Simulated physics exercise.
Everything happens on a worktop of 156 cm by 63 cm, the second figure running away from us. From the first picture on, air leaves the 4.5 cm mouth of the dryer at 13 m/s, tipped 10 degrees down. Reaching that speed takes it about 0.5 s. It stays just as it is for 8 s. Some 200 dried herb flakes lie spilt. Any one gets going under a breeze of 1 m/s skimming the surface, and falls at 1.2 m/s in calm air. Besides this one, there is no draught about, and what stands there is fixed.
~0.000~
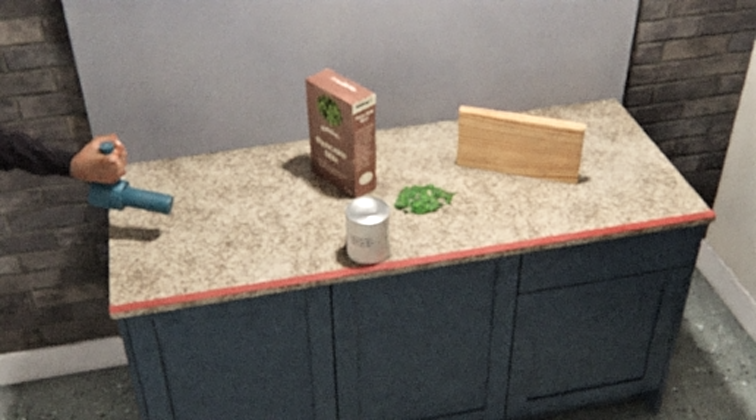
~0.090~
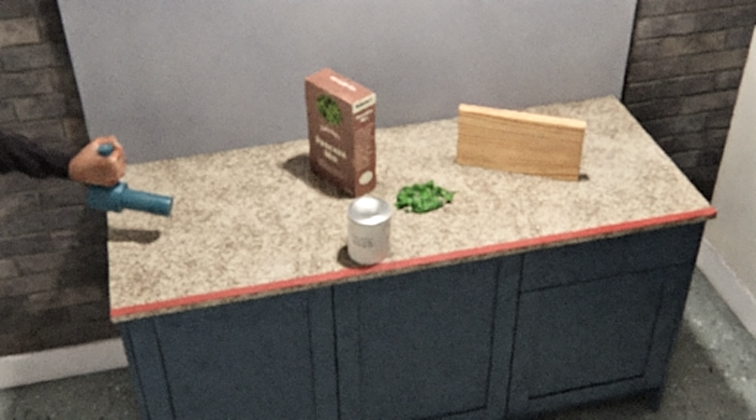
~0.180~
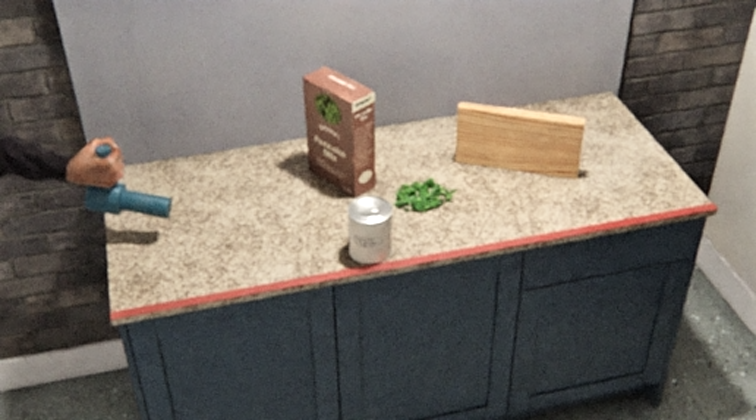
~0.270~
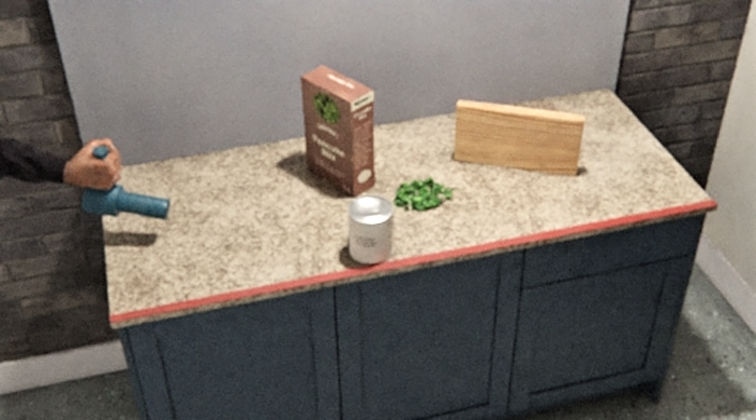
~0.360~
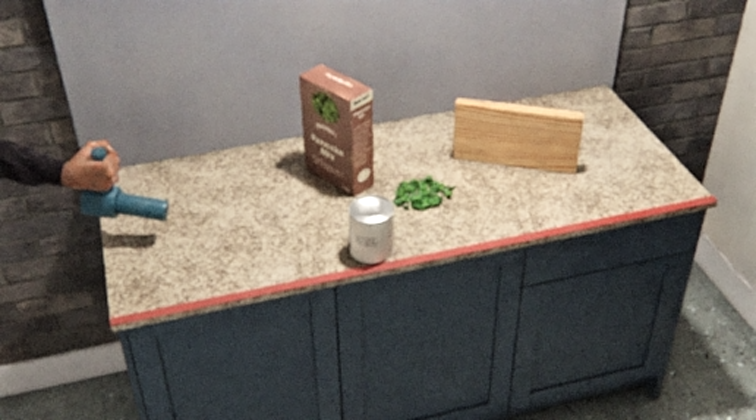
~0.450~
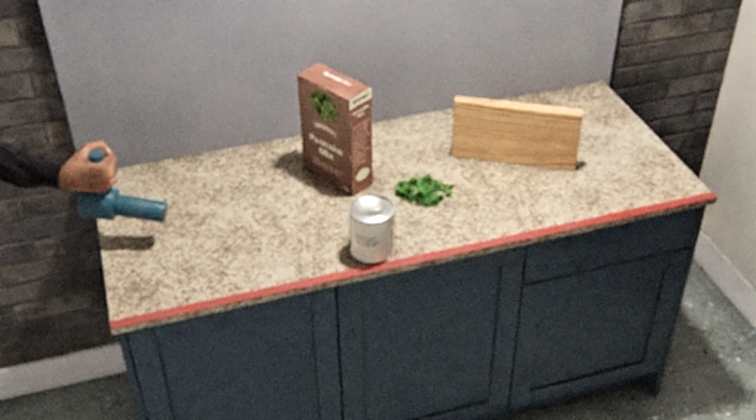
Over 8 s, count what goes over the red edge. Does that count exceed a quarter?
No - the loss over that edge stays within a quarter.
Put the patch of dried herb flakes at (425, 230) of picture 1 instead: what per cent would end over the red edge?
Roughly 40 per cent.
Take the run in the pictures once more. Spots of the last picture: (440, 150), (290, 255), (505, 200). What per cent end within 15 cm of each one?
15 %, 0 %, 0 %.
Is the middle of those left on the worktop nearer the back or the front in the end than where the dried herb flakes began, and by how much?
The middle sits nearer the rear edge now, some 5 cm away from where it began.
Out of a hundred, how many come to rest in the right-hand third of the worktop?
50 %.
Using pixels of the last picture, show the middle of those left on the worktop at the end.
The middle lands close to (522, 162) in pixels.
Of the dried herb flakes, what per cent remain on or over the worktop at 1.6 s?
Near 90 per cent, more or less.
After 1.6 s, 56 % are on the move or not yet settled, 0 % are over the red edge; the middle of those still in play is near (523, 162).
After 2.6 s, 40 % are on the move or not yet settled, 0 % are over the red edge; the middle of those still in play is near (523, 162).
After 4.4 s, 28 % are on the move or not yet settled, 0 % are over the red edge; the middle of those still in play is near (523, 162).
After 8.0 s, at the end, 0 % are over the red edge; the middle of those still in play is near (522, 162).
